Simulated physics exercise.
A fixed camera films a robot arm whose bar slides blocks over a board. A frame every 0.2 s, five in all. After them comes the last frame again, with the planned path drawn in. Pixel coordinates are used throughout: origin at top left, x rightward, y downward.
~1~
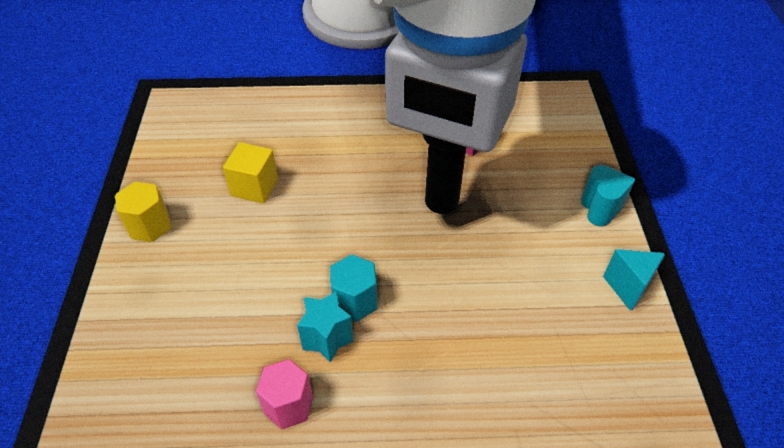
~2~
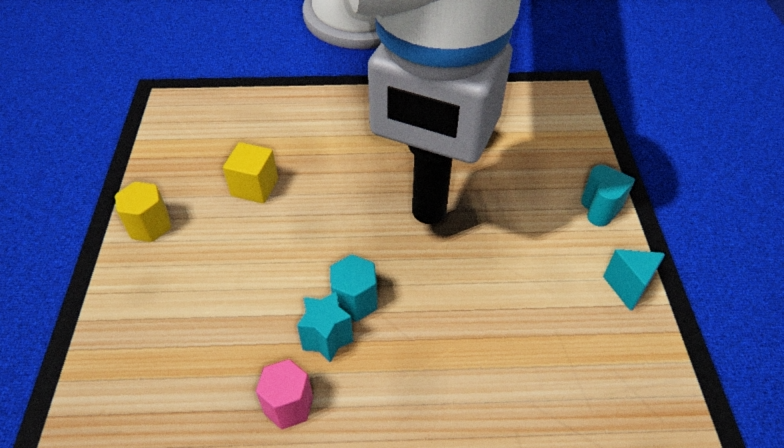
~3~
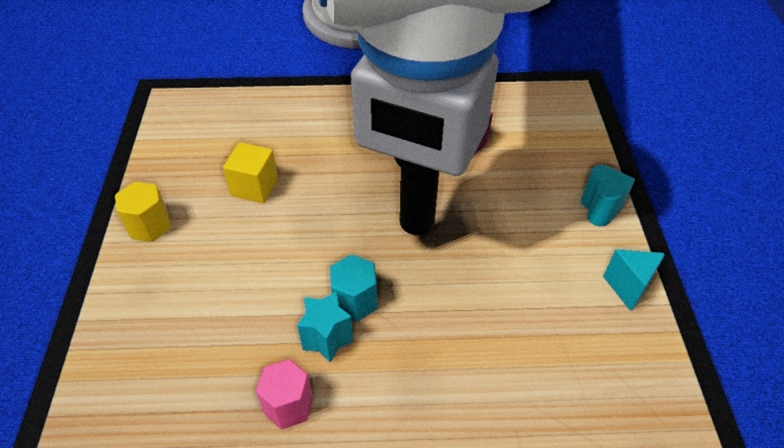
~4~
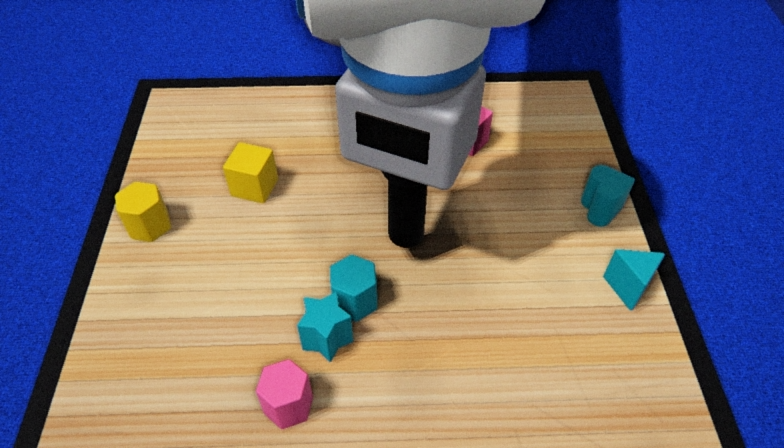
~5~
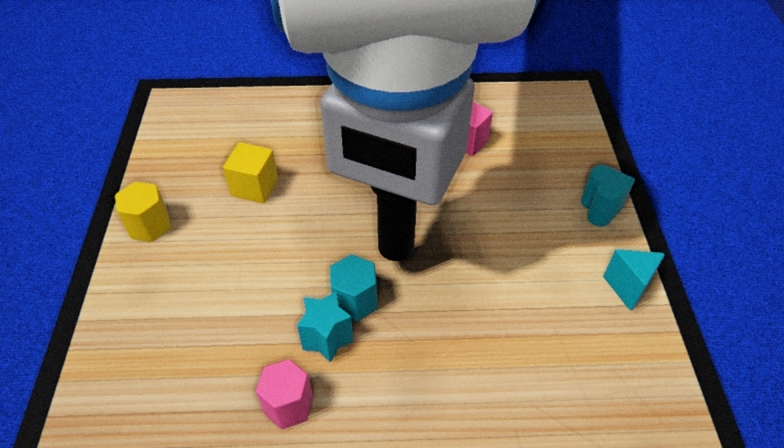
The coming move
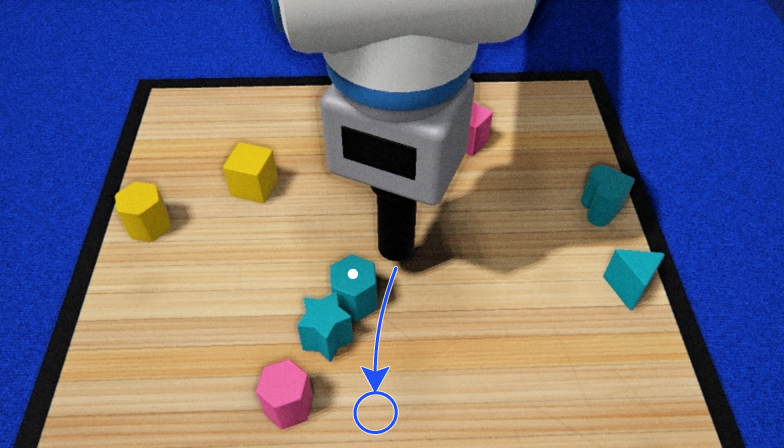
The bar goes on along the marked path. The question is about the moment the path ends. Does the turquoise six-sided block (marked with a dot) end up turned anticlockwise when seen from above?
No.
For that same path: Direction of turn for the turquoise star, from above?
It spins against the clock.
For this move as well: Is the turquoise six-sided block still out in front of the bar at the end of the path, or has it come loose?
Beside or behind.
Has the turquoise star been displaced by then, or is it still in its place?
By the end it has moved.
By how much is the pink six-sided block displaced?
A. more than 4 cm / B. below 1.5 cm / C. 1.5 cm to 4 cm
My answer is option B.
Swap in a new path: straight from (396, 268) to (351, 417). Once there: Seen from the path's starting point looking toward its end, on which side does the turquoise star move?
The turquoise star goes right.
The drawn path runs from (396, 268) via (383, 310) and (376, 358), ending at (376, 412); the dot is on the turquoise six-sided block.
What follows on the original path. One third of the way, bar (382, 291); turquoise star (309, 316), turned 30° anticlockwise; turquoise six-sided block (338, 286), turned 45° clockwise.
Two thirds of the way, bar (375, 340); turquoise star (303, 322), turned 20° anticlockwise; turquoise six-sided block (337, 293), turned 75° clockwise.
At the end, bar (375, 395); pink six-sided block not moved; turquoise star (303, 322), turned 20° anticlockwise; turquoise six-sided block (337, 293), turned 75° clockwise.
